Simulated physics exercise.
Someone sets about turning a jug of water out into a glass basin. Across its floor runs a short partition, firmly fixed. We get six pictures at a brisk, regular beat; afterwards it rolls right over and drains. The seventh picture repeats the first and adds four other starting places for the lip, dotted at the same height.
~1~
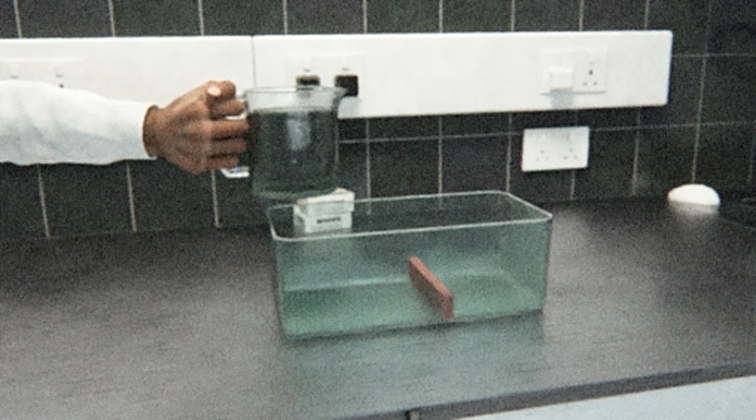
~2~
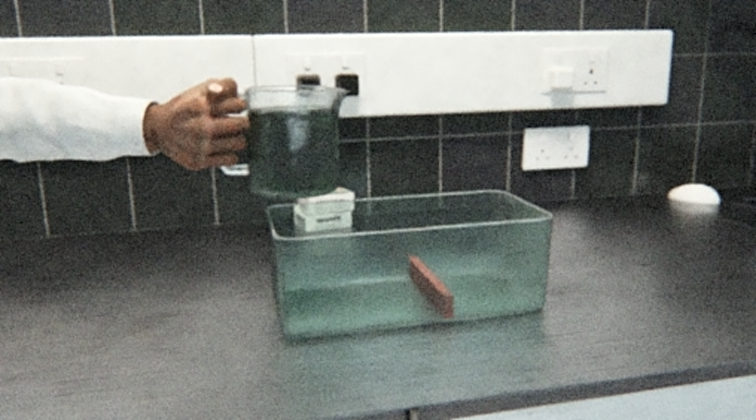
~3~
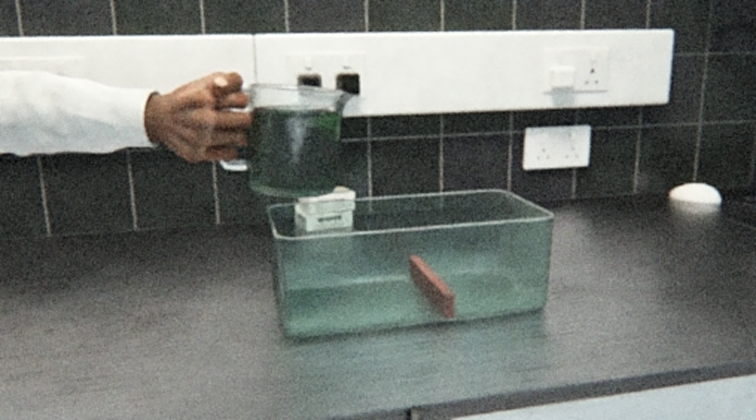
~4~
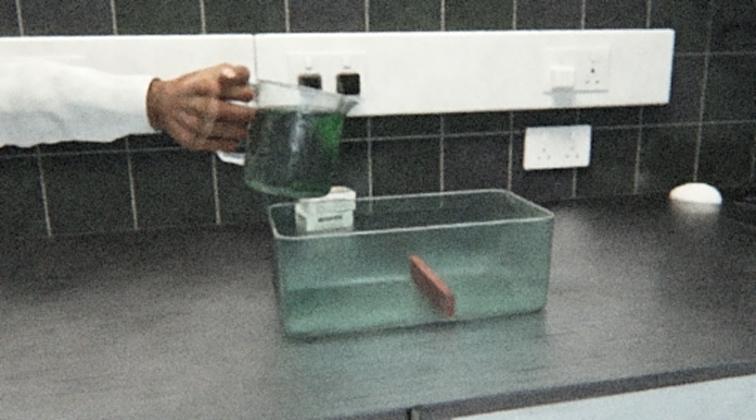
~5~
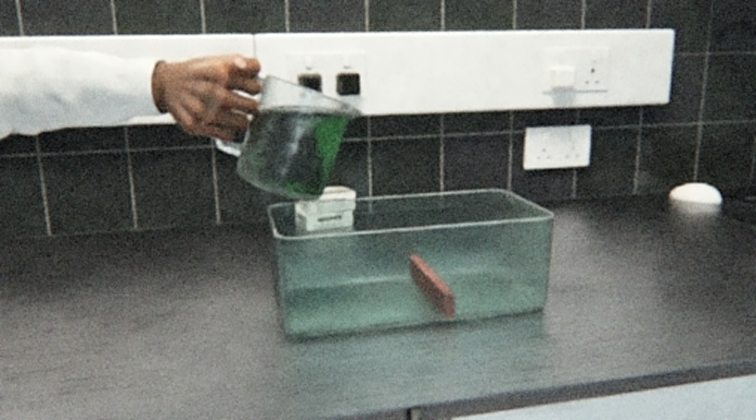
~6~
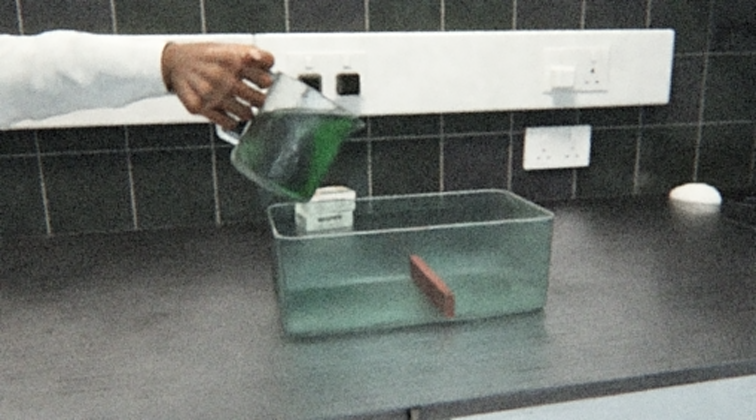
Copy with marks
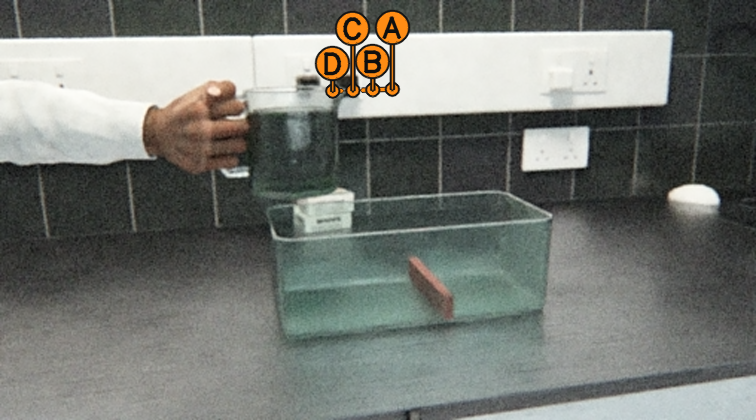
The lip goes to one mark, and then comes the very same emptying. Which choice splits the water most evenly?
B.
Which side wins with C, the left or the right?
The left one.
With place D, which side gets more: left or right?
More ends on the left.
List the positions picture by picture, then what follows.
The first frame shows upright, lip at (345, 90); basin from (282, 338) to (544, 308); top of the wall at (429, 275); nothing has left yet.
The second frame shows upright, lip at (347, 91); nothing has left yet.
The third frame shows tipped about 6°, lip at (351, 94); nothing has left yet.
The fourth frame shows tipped about 13°, lip at (356, 101); nothing has left yet.
The fifth frame shows tipped about 22°, lip at (361, 111); nothing has left yet.
The sixth frame shows tipped about 32°, lip at (364, 124); nothing has left yet.
On the marked copy, A at (392, 89); B at (372, 89); C at (352, 90); D at (332, 91).
With A, about 20 % ends left of the wall and 79 % right of it.
With B, about 48 % ends left of the wall and 51 % right of it.
With C, about 81 % ends left of the wall and 17 % right of it.
With D, about 86 % ends left of the wall and 11 % right of it; 3 % is lost outside.
